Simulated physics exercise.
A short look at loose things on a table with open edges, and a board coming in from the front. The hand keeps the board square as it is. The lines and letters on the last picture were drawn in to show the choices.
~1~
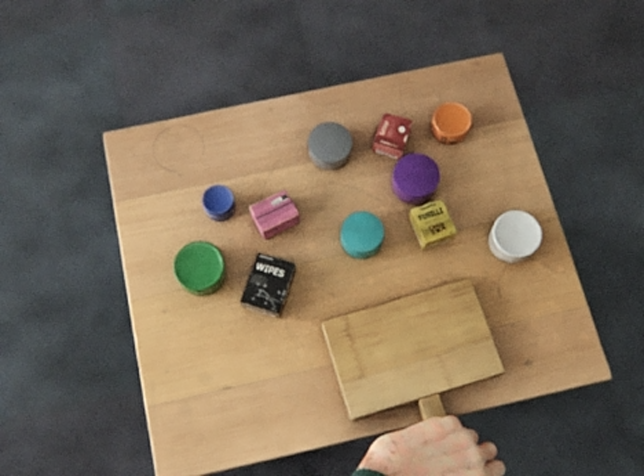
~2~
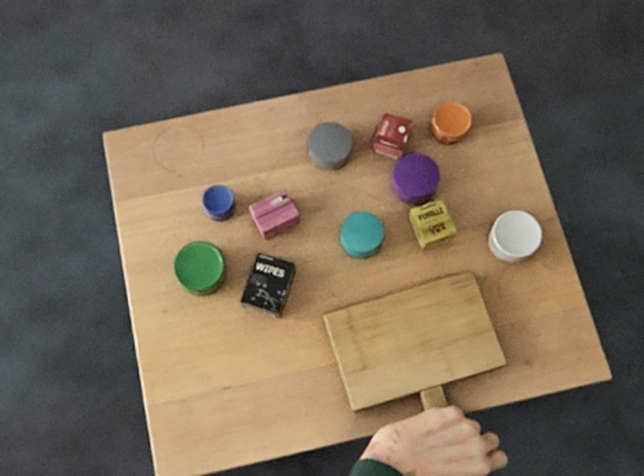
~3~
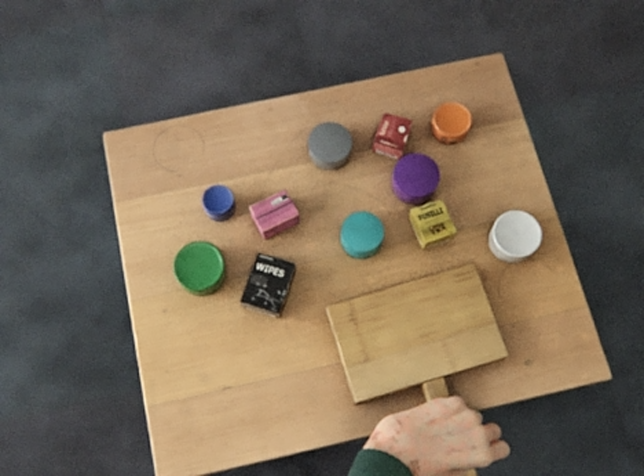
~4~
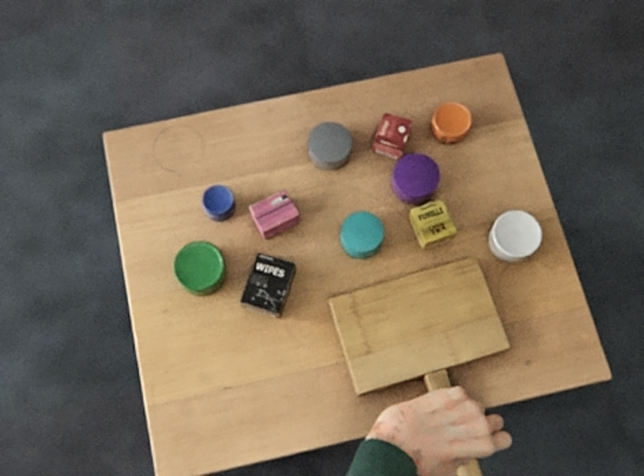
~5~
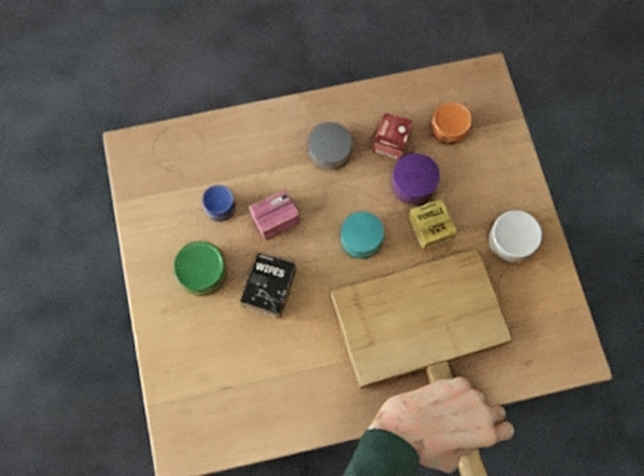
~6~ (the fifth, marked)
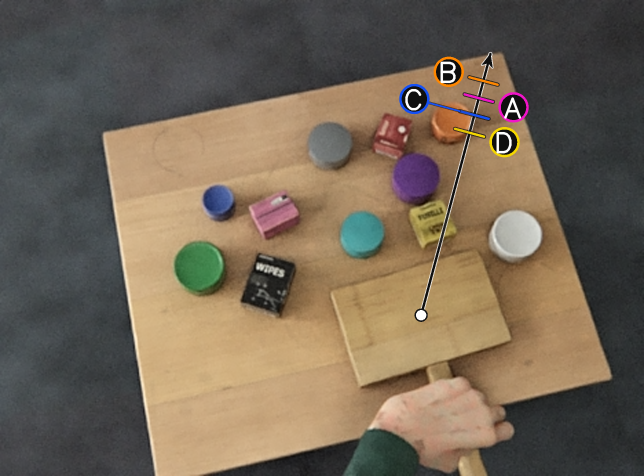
A hand slowly sliding a wooden board a short way up a tabletop toward scattered coloured pots and small boxes, which stay still.
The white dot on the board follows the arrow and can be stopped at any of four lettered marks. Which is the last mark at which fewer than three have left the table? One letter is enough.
It should halt at C.
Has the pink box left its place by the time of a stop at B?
No.
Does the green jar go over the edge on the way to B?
By then, no.
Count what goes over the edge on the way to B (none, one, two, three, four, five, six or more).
By then, four.
On the copy, A at (479, 98); B at (484, 81); C at (475, 115); D at (470, 133); the arrow from (421, 315) to (490, 54); the white dot at (421, 315).
On C. First, board (440, 242); white tub (537, 221); red box (379, 121).
Then, board (459, 170); white tub over the edge; orange jar (443, 77).
Finally, board (473, 120); white tub over the edge; orange jar over the edge; two fallen.
By contrast, A drops four; B drops four; D is within the limit but short.
